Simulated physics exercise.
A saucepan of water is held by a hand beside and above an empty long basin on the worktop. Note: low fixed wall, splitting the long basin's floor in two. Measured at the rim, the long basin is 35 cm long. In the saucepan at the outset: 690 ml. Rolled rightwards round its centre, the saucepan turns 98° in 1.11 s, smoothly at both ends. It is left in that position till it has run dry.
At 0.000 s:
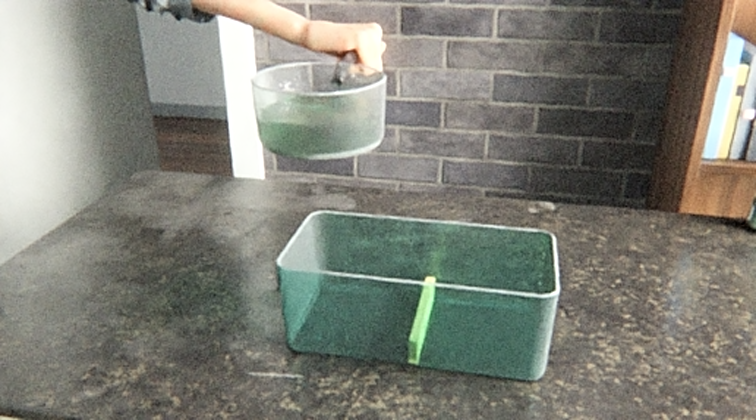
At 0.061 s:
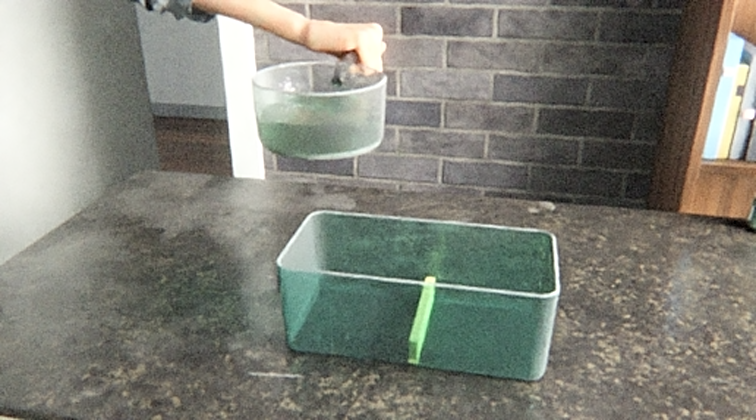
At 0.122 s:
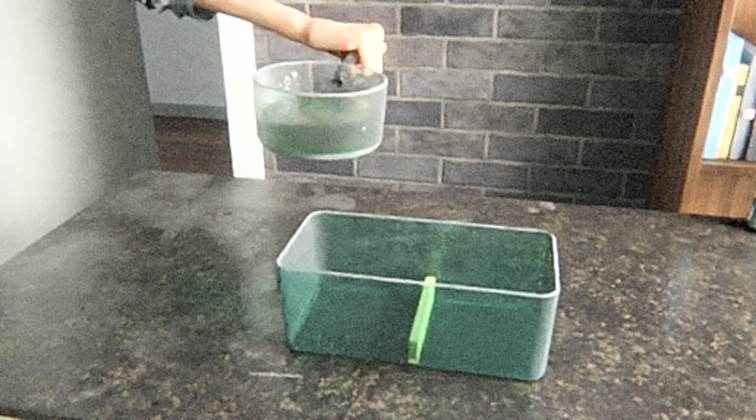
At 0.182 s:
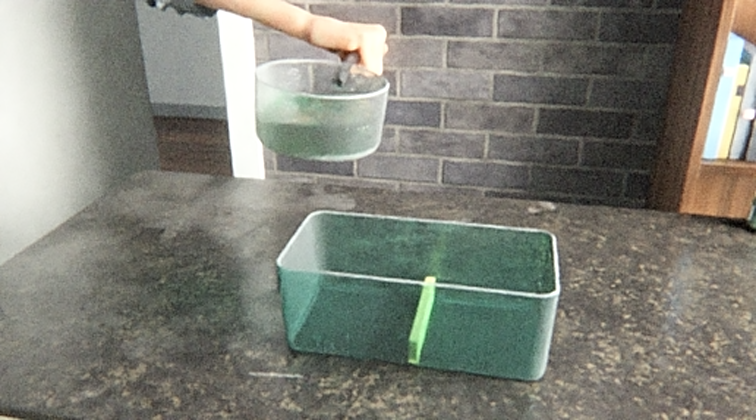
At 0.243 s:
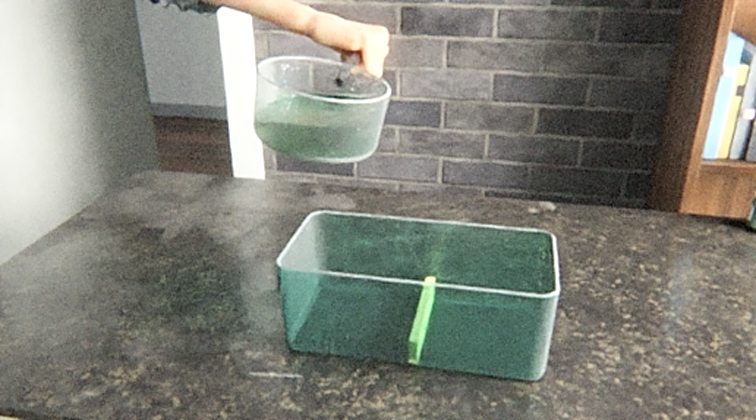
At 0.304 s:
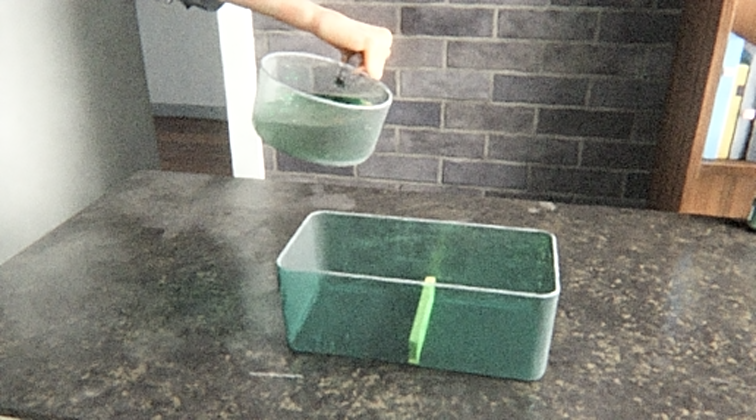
A hand held a clear saucepan of water above and to the left of a long green basin with a bright green divider, then slowly tilted the pan slightly to the right.
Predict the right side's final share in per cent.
The right side finishes with roughly 52 per cent.
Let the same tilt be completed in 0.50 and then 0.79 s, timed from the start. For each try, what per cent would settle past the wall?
It comes to 35 per cent, and then 45 per cent.
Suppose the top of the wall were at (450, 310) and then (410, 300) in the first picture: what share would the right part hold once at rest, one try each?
Result: 10 per cent, then 70 per cent.
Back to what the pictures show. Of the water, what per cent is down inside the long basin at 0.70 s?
Roughly 3 percent.
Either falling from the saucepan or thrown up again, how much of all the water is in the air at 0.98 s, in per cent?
About 18 percent.
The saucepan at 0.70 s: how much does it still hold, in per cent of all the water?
About 66 per cent.
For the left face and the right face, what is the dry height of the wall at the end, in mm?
Looks like roughly 22 mm on the left and roughly 20 mm on the right.
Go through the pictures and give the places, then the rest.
It leans 0°; its right rim is at (383, 82); the water meets the walls at (263, 106) and (382, 112); the long basin's rim runs from (295, 238) to (555, 263); the wall's top is at (423, 308), in the first frame.
It leans 1°; its right rim is at (383, 83); the water meets the walls at (264, 106) and (382, 112), in the second frame.
It leans 3°; its right rim is at (385, 85); the water meets the walls at (264, 105) and (381, 114), in the third frame.
It leans 6°; its right rim is at (386, 89); the water meets the walls at (264, 105) and (381, 115), in the fourth frame.
It leans 11°; its right rim is at (388, 95); the water meets the walls at (263, 104) and (381, 114), in the fifth frame.
It leans 17°; its right rim is at (389, 102); the water meets the walls at (261, 104) and (383, 115), in the sixth frame.
By 0.70 s the tilt is 68° and 67 per cent is still to pour, 2 is left of the wall and 1 right of it.
By 0.98 s the tilt is 95° and 19 per cent is still to pour, 16 is left of the wall and 46 right of it.
By 1.28 s the tilt is 98° and 3 per cent is still to pour, 41 is left of the wall and 51 right of it.
By 1.61 s the tilt is 98° and 0 per cent is still to pour, 46 is left of the wall and 52 right of it.
At rest 47 per cent lies left of the wall, 52 right of it and 1 outside.
